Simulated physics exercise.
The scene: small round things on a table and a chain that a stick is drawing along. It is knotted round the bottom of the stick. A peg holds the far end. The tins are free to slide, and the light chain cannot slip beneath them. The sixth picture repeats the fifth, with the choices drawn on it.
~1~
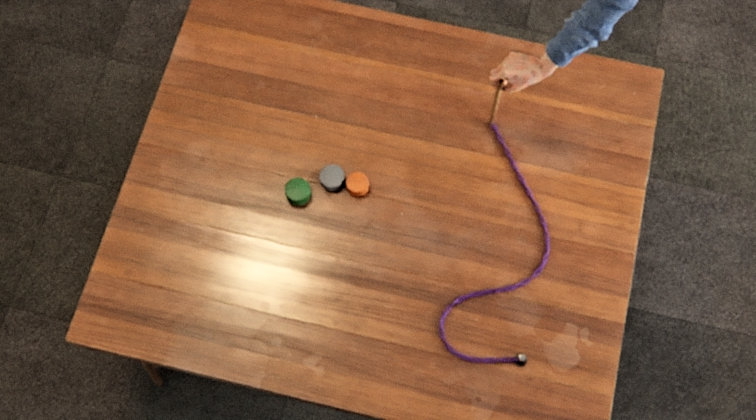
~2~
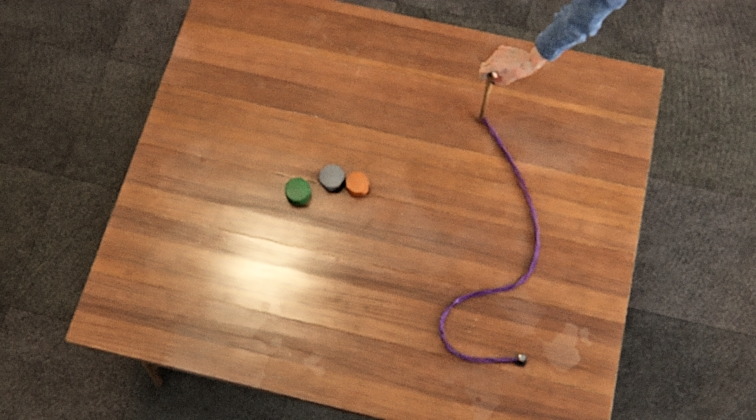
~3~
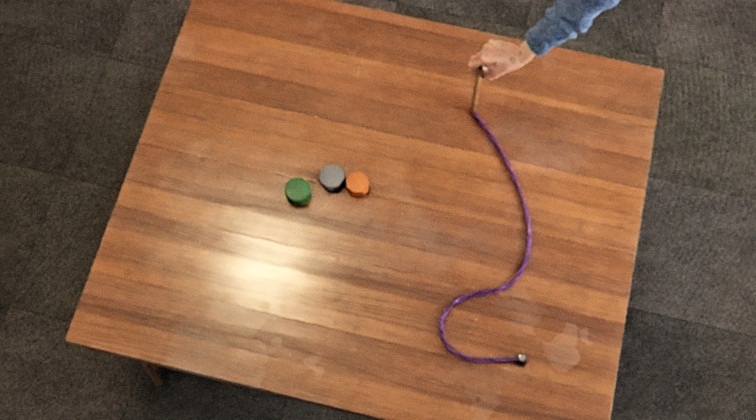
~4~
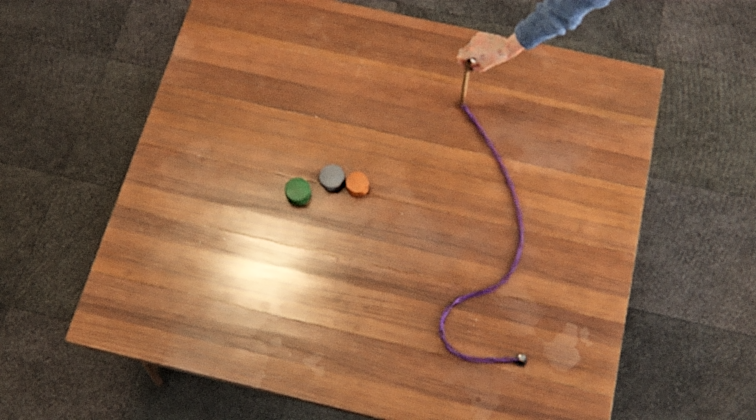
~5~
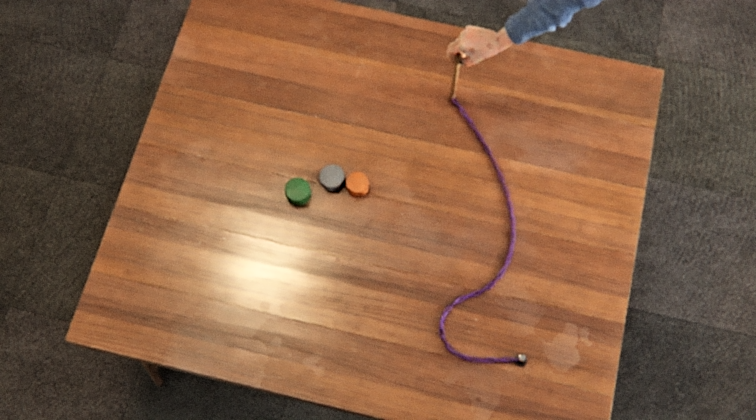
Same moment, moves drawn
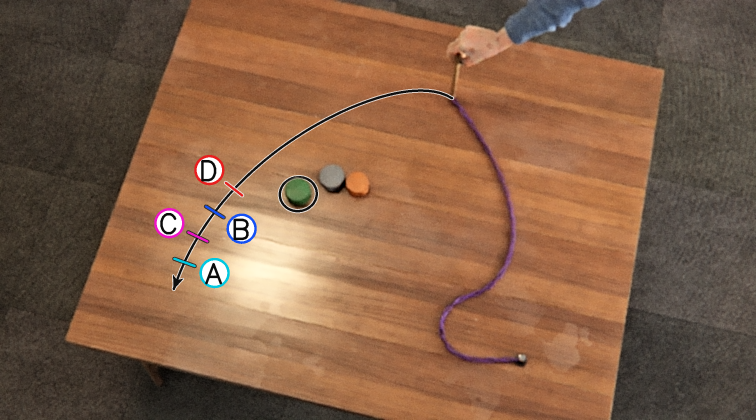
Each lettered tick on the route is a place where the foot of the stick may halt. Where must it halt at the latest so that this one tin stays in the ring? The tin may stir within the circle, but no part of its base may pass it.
All is well up to B.
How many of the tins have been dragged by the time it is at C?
By then, three.
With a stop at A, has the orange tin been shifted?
By then, yes.
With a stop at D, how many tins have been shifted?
The count is none.
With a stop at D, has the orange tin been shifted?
By then, no.
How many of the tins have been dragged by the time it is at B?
Two.
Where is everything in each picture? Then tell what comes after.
Green tin (298, 192); peg (522, 359); grey tin (332, 178), in the first frame.
Grey tin (332, 178); orange tin (357, 184), in the second frame.
Green tin (298, 192); peg (522, 359), in the third frame.
Grey tin (332, 178); orange tin (357, 184), in the fourth frame.
Green tin (298, 192); peg (522, 359); grey tin (332, 178), in the fifth frame.
On the marked copy, A at (184, 262); B at (215, 212); C at (198, 237); D at (234, 189); the ring at (298, 194); the route from (452, 98) via (286, 144) to (174, 289).
Following B. Soon after the start, foot of the stick (359, 105); green tin (298, 192).
Later, foot of the stick (275, 152); green tin (298, 192).
In the end, foot of the stick (215, 212); grey tin (326, 192); orange tin (349, 197); green tin (298, 192); the green tin is still in its ring.
As for the rest, A drags the ringed tin to (288, 229); C drags the ringed tin to (293, 212); D is safe but short.
